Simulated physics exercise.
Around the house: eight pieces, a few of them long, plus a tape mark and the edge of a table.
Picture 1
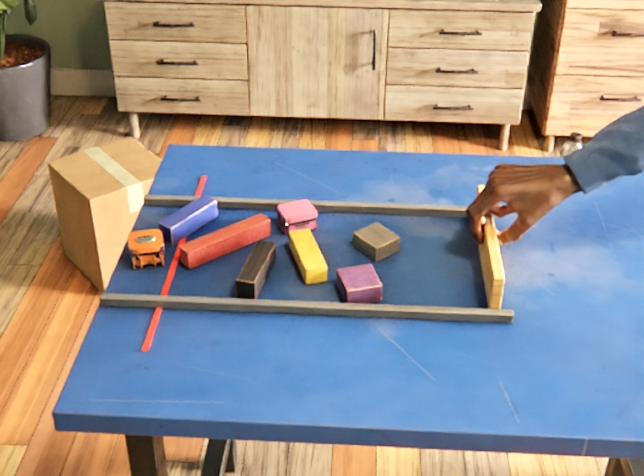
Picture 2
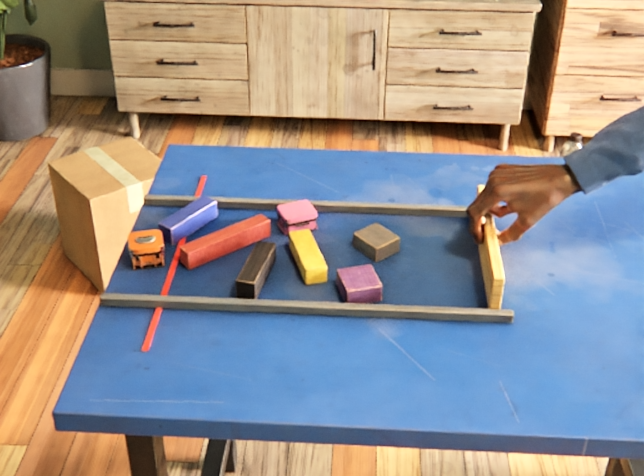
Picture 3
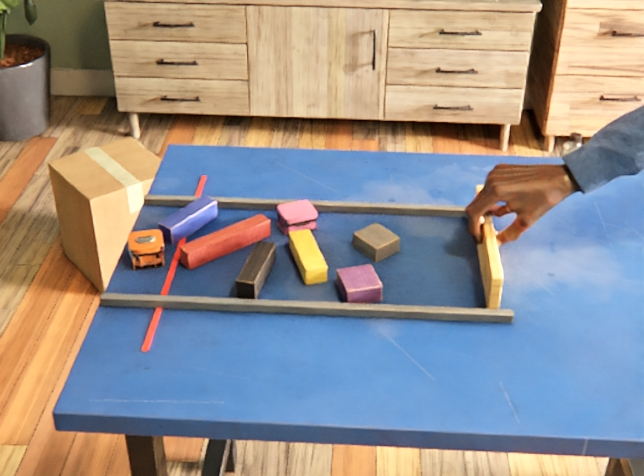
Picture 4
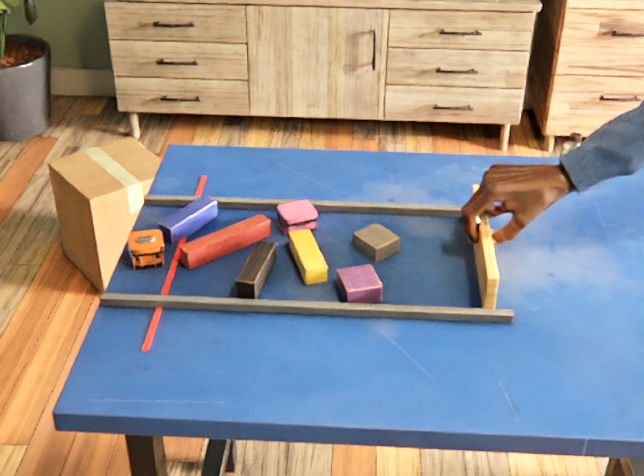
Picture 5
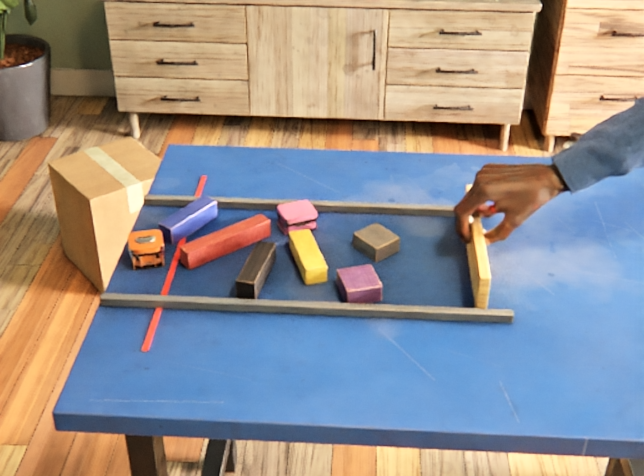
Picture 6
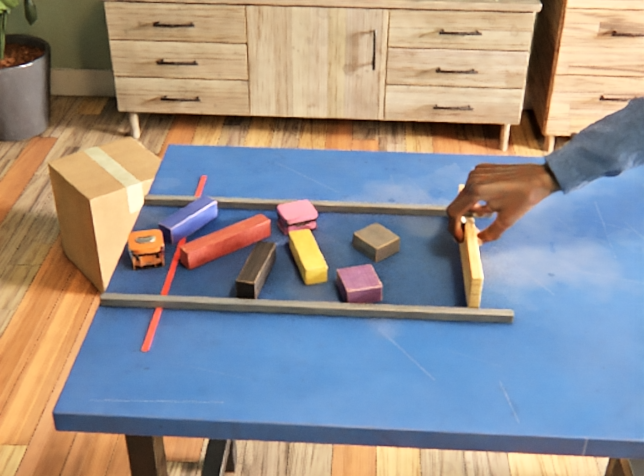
A hand slides a wooden board slowly left between two rails toward still, colourful blocks.
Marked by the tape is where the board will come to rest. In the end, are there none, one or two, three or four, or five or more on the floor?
The count of pieces that drop is three or four, then.
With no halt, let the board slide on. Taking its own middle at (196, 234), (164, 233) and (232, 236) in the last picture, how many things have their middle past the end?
In order, that gives 1, then 5, then 1.
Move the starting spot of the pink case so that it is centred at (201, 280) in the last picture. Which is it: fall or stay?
The pink case comes down.
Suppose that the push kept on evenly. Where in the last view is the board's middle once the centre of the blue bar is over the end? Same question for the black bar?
The middle is at (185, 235) when it's the blue bar, and at (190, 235) when it's the black bar.
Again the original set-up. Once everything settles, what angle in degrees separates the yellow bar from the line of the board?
I'd put it at about 0°.
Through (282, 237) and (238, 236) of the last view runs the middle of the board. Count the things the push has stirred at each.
I count 6 first and 8 after.
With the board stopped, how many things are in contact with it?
It's 3.
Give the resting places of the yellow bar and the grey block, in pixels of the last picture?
The yellow bar ends up near (131, 252), and the grey block near (169, 228).
Soon after, none off yet; orange case at rest near (147, 249); blue bar at rest near (189, 220); red bar at rest near (226, 241).
In the end, the number that fall off is three or four; gone, black bar, red bar, blue bar and orange case.
